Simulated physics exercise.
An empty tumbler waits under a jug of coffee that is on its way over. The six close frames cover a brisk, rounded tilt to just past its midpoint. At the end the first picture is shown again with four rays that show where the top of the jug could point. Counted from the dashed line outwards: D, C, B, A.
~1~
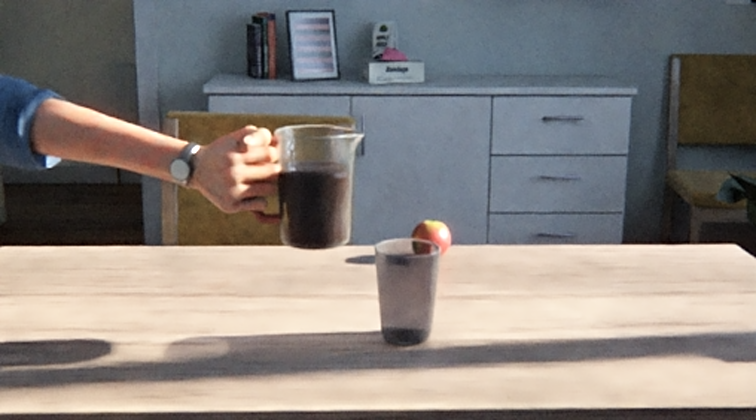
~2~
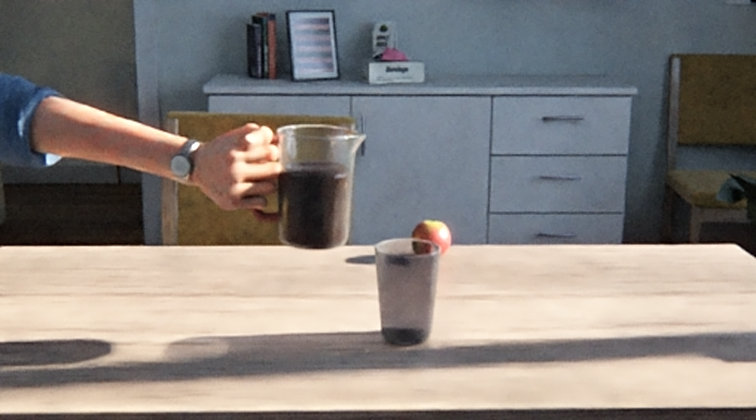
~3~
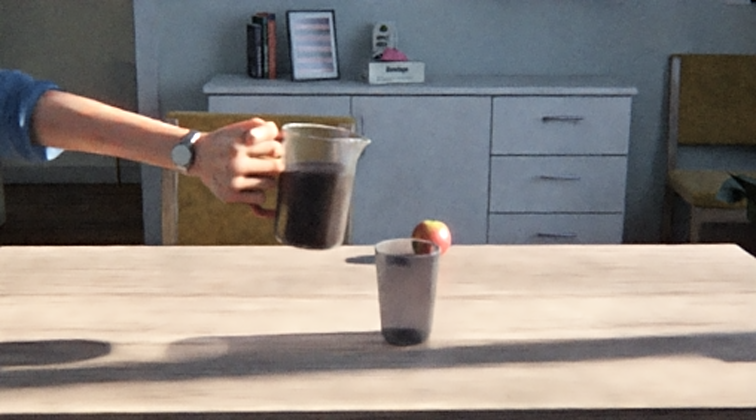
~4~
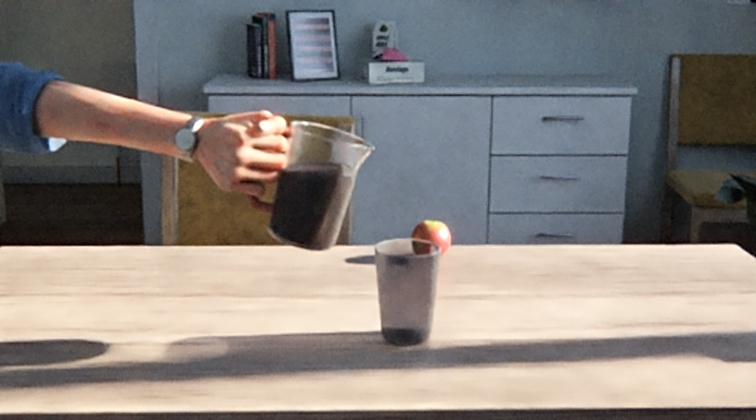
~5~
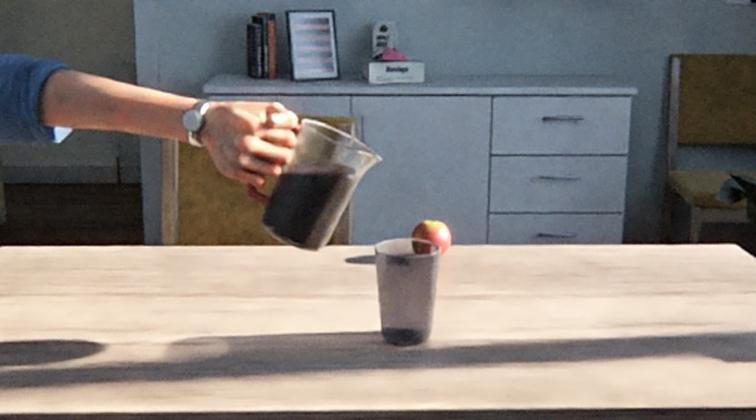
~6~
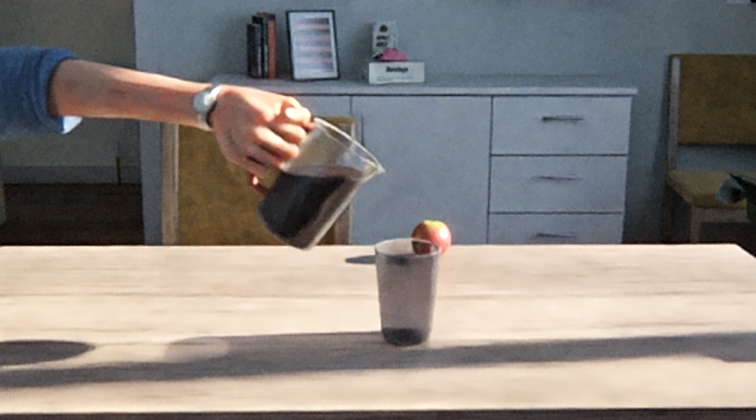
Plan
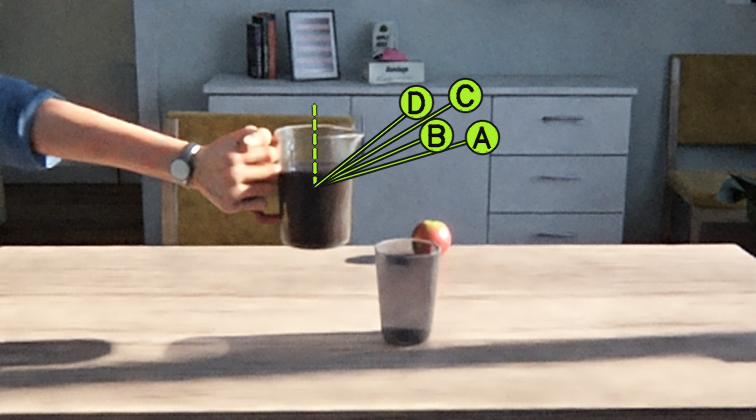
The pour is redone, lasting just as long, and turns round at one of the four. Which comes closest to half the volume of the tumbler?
Best: A.
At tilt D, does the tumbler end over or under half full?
Under.
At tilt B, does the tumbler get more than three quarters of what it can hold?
No, it does not.
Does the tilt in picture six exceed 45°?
No.
On the marked copy, A at (466, 141); B at (419, 140); C at (450, 104); D at (404, 115).
With A, the tumbler ends with about 49 % of what it can hold.
With B, the tumbler ends with about 32 % of what it can hold.
With C, the tumbler ends with about 18 % of what it can hold.
With D, the tumbler ends with about 9 % of what it can hold.
